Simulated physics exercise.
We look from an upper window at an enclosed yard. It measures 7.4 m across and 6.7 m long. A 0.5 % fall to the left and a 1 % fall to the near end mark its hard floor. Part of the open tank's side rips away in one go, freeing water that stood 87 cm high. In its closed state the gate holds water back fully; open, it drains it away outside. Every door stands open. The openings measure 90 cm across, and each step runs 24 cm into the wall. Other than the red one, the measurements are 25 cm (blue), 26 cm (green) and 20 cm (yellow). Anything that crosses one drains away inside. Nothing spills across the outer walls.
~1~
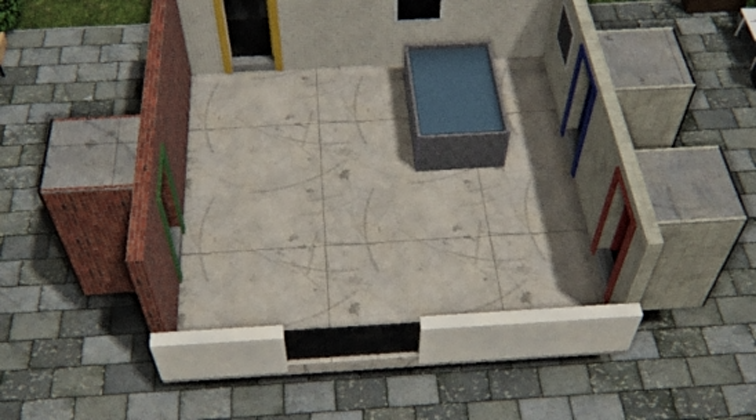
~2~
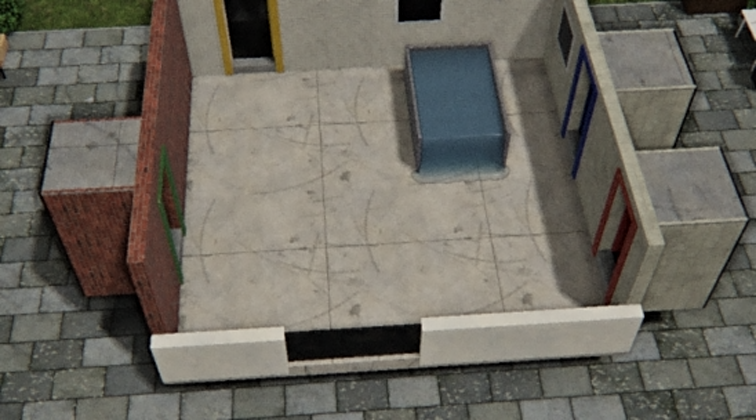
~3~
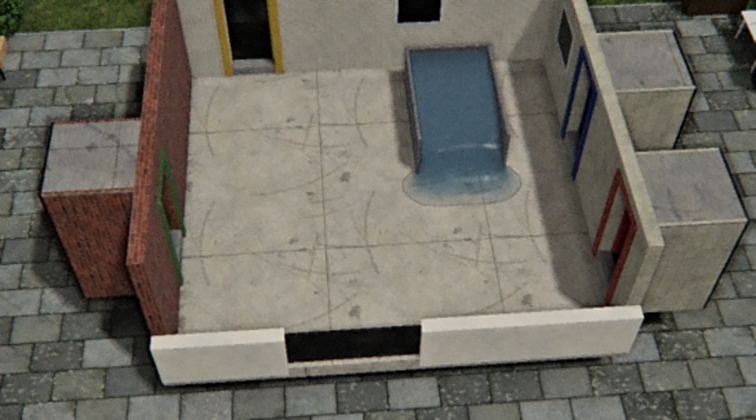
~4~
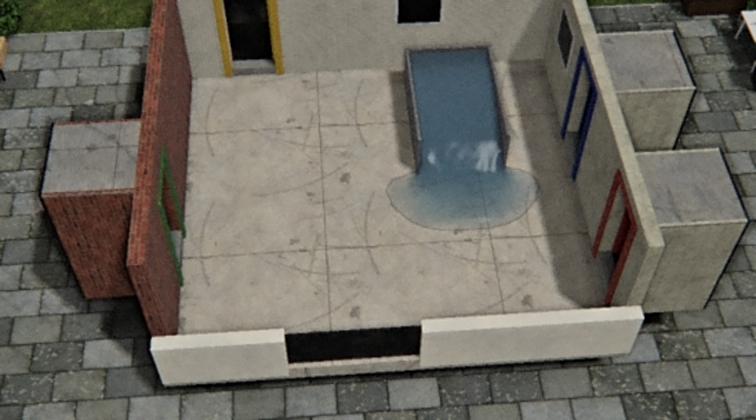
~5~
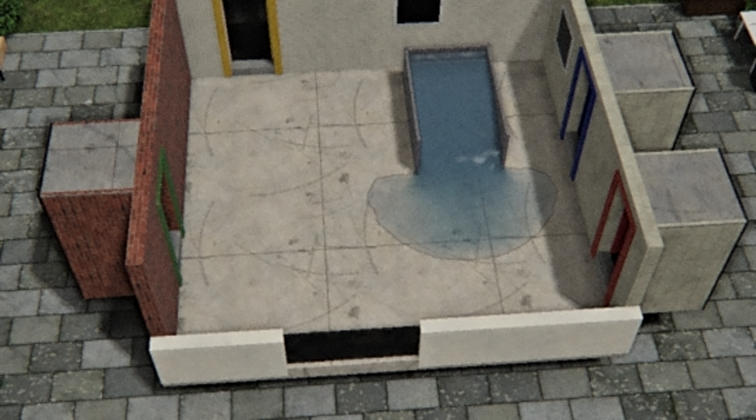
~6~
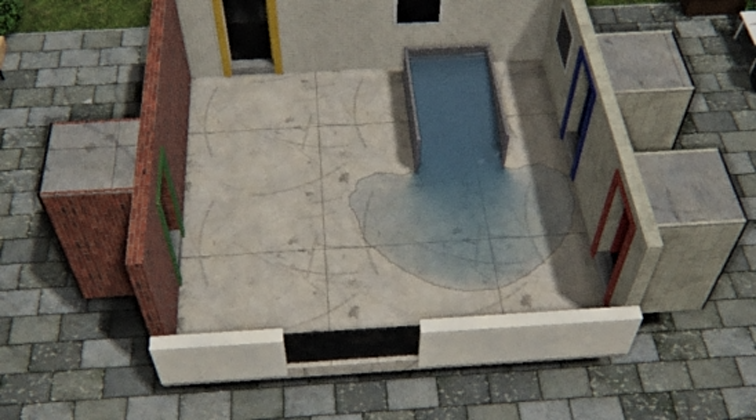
Water pouring from the opened front of a raised tank, spreading in a widening rounded pool across a walled yard's pale floor.
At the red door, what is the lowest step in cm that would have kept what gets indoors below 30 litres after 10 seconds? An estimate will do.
Somewhere near 23 cm.
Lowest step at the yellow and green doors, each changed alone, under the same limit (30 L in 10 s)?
About 9.0 cm at yellow and 12.5 cm at green.
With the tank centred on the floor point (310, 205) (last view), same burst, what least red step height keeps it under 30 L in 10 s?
Some 20 cm.
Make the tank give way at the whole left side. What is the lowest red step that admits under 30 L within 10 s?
In that case you'd want it roughly 13.5 cm high.
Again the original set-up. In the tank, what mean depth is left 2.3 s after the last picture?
The mean depth is roughly 18 cm.
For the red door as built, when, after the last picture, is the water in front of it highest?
The level tops out around 2.0 s.
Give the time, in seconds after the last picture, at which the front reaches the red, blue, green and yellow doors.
Arrival times - red: 0.4 s; blue: 0.8 s; green: 2.6 s; yellow: 5.0 s.
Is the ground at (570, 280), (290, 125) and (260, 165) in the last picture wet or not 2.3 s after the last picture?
So the three spots come out swamped, spared, spared, in that order.
Then, 0.7 s after the last picture water covers 35 % of the floor, deepest (38 cm) near (487, 342); 11 cm at the red door, 0 litres in over its 22 cm step.
Then, 2.3 s after the last picture water covers 45 % of the floor, deepest (42 cm) near (176, 363); 31 cm at the red door, 19 litres in over its 22 cm step.
Then, 9.3 s after the last picture water covers 100 % of the floor, deepest (14 cm) near (176, 363); 5 cm at the red door, 36 litres in over its 22 cm step.
At the red door as built, the water peaked near 32 cm, 2.1 s after the last picture.
With a step of 20.5 cm, 44 litres would have come in within the 10 s; with 27.5 cm, 15 litres. So under 30 litres takes about 23 cm.
